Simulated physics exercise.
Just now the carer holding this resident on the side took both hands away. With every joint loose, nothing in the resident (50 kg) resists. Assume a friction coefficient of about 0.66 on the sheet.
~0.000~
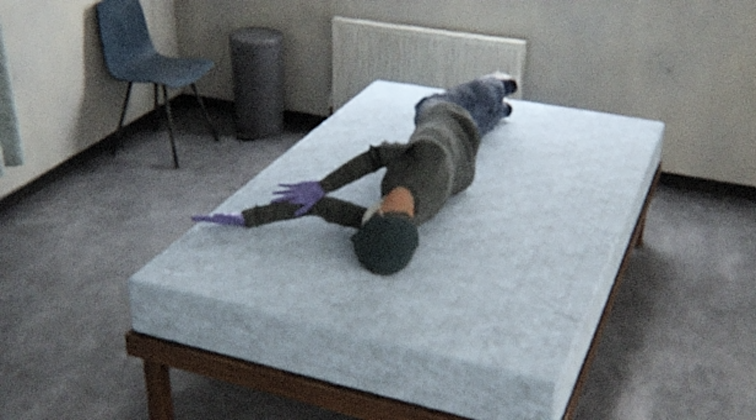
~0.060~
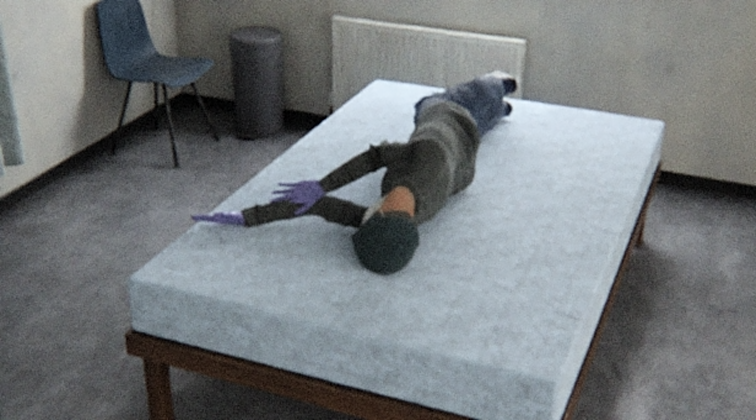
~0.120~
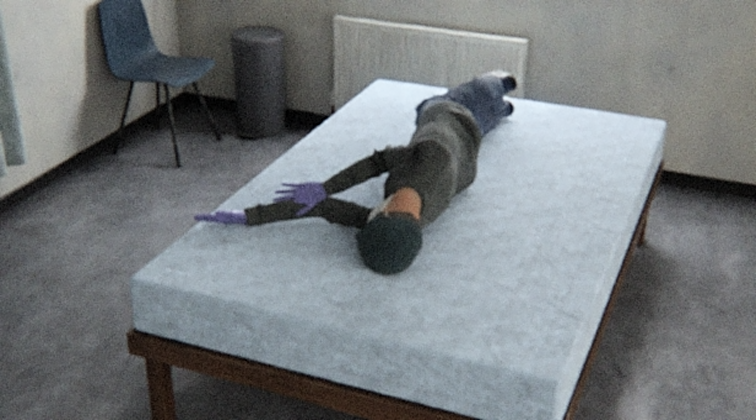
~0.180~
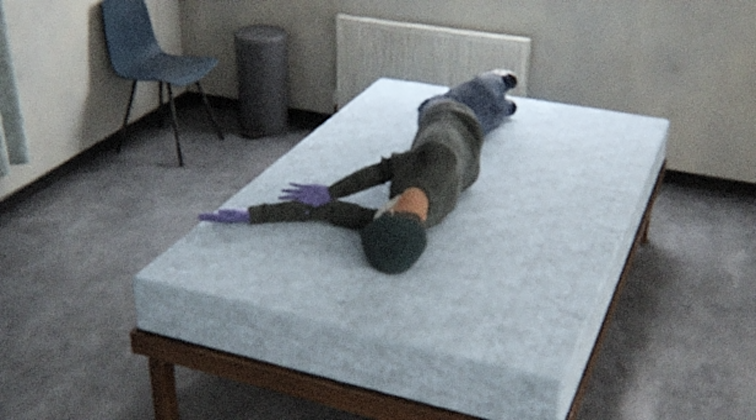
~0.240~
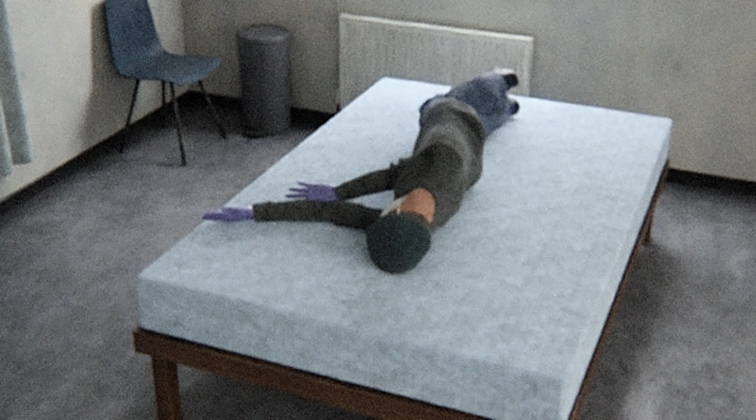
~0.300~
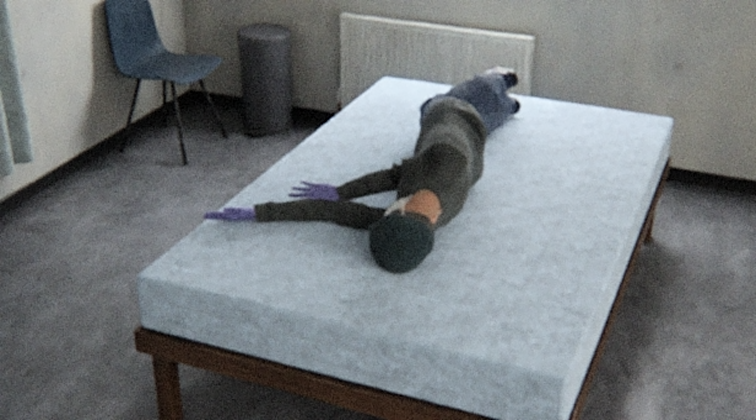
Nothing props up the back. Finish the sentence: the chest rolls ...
... towards the back.
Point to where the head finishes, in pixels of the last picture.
At about (443, 243).
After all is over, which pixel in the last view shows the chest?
Somewhere about (460, 204) in the final view.
After 0.54 s the chest is turned 55° from lying flat on the back, near (442, 197) in the last picture's view.
After 0.94 s the chest is turned 45° from lying flat on the back, near (454, 202) in the last picture's view.
After 1.54 s the chest is turned 40° from lying flat on the back, near (460, 205) in the last picture's view.
When all is still (4.0 s), chest sinks back.
